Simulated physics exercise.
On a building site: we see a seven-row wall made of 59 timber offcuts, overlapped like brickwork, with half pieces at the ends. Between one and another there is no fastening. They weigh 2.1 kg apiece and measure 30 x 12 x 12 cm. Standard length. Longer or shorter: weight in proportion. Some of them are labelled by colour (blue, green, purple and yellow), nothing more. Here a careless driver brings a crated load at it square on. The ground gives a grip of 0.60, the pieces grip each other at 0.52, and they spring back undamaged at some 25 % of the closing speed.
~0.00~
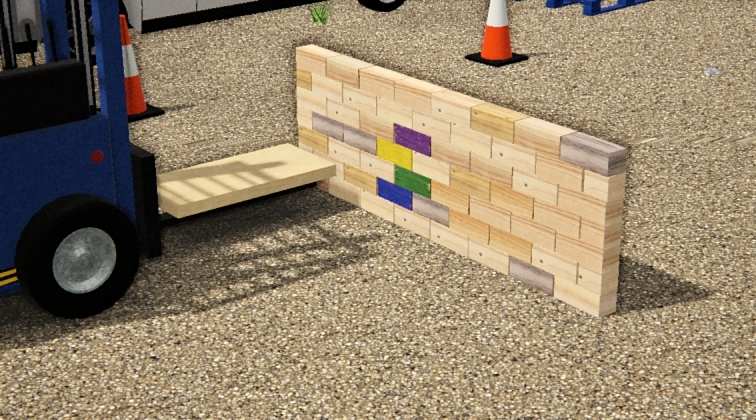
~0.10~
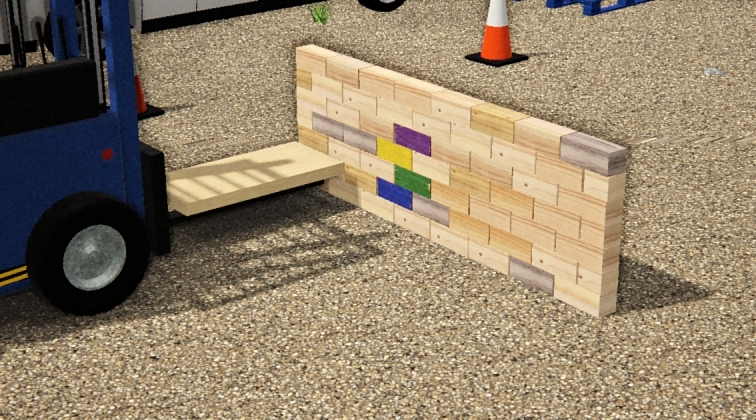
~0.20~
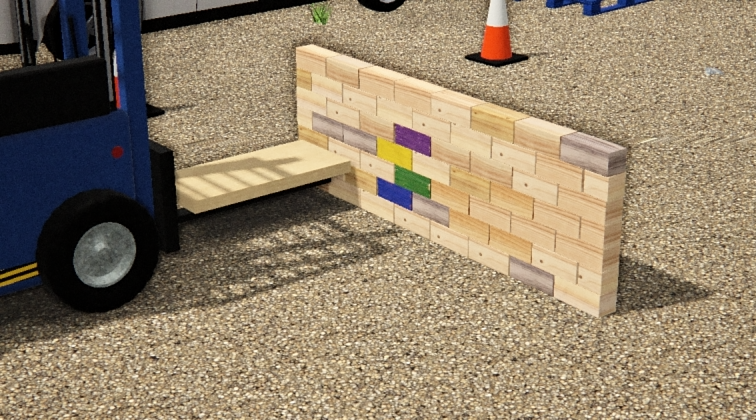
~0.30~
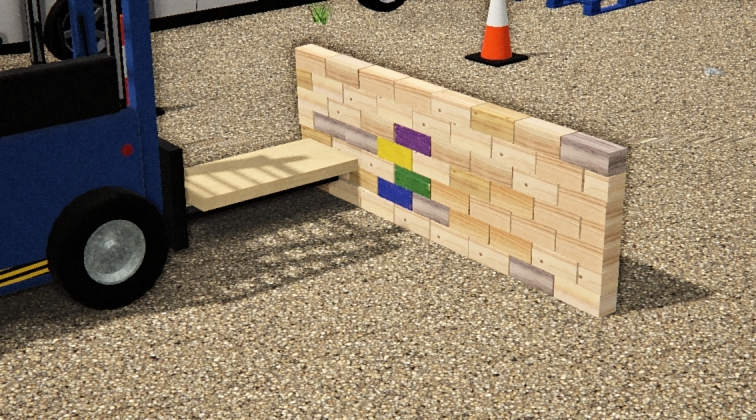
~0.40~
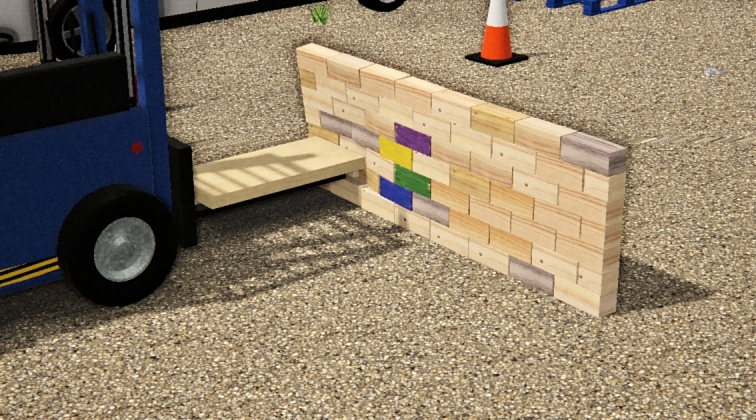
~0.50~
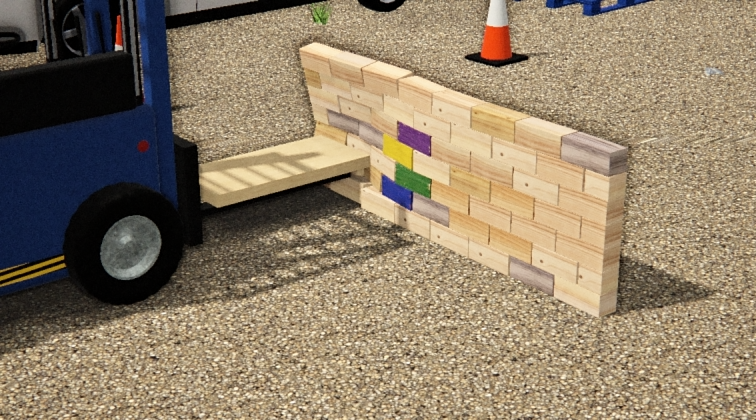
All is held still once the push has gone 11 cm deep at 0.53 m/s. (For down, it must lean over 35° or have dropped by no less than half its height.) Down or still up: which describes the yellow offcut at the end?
Down.
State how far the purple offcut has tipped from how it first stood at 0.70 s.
Close to 10° of tilt compared with the start.
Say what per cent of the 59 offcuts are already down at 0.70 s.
By then, 5 per cent.
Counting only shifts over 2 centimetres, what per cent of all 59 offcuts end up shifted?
Shifted share: 40 %.
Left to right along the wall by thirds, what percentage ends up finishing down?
The thirds come out at 90 on the left, 40 in the middle and 0 on the right, in per cent.
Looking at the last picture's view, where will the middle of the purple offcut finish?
Its centre finishes around pixel (508, 191) in the last picture.
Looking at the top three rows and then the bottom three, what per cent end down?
60 % and 20 %.
By 0.70 s, 3 of the 59 offcuts down; yellow offcut tilted 10°; purple offcut tilted 9°.
By 0.90 s, 14 of the 59 offcuts down; yellow offcut tilted 30°; purple offcut tilted 30°.
By 1.12 s, 24 of the 59 offcuts down; yellow offcut tilted 71°, 10 cm lower; purple offcut tilted 69°, 9 cm lower.
By 1.44 s, 24 of the 59 offcuts down; yellow offcut on its side; purple offcut on its side.
When it is over (3.2 s), 24 of the 59 offcuts down; yellow offcut upside down; purple offcut on its side; green offcut unmoved. In pixels of the last frame, middles, yellow offcut near (460, 214), purple offcut near (508, 191).
